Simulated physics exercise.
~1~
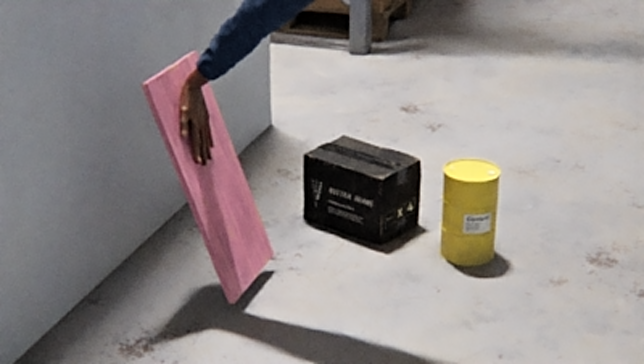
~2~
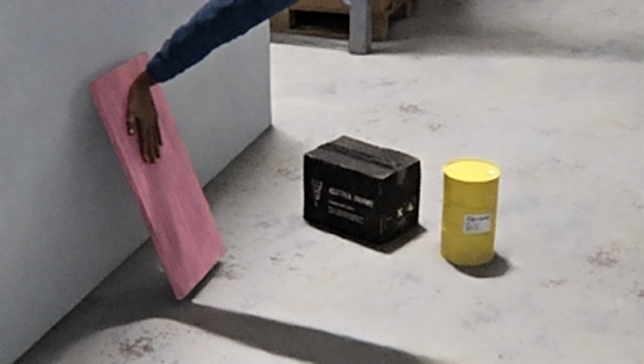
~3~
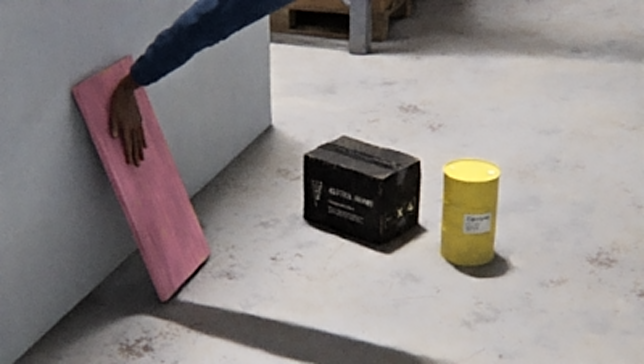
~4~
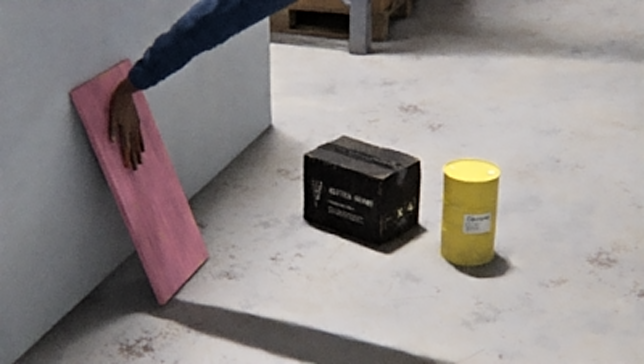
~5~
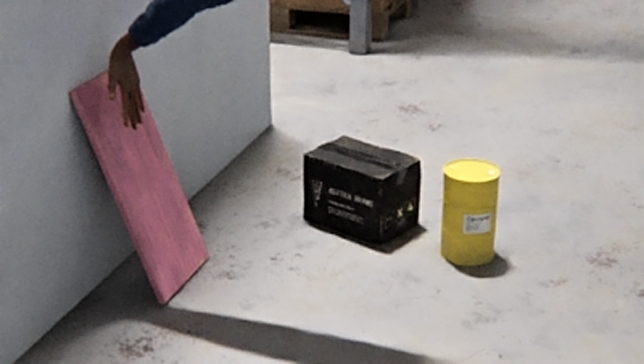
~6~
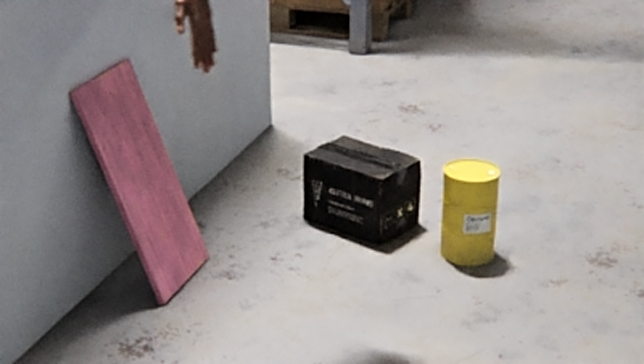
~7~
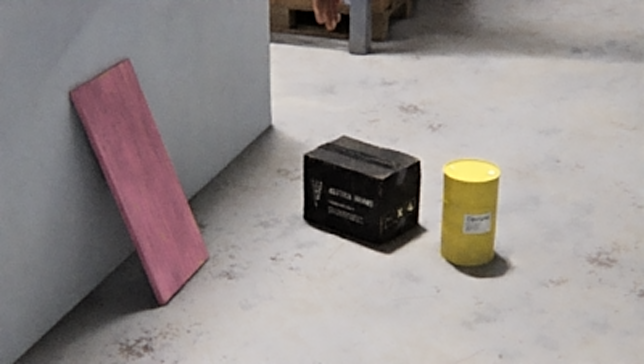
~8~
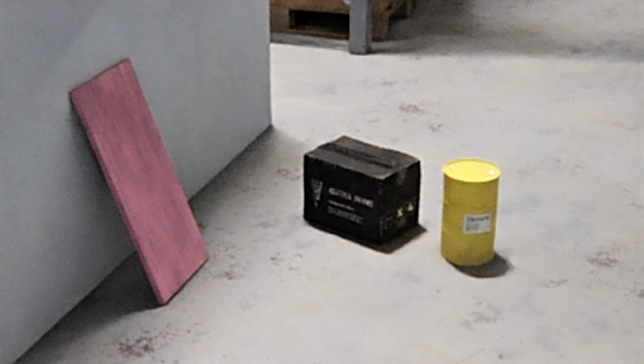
In the video, a hand moves a pink board left and leans it against a gray wall, then lets go and withdraws, while a black box and a yellow canister stay still on the floor. The board remains leaning in place.
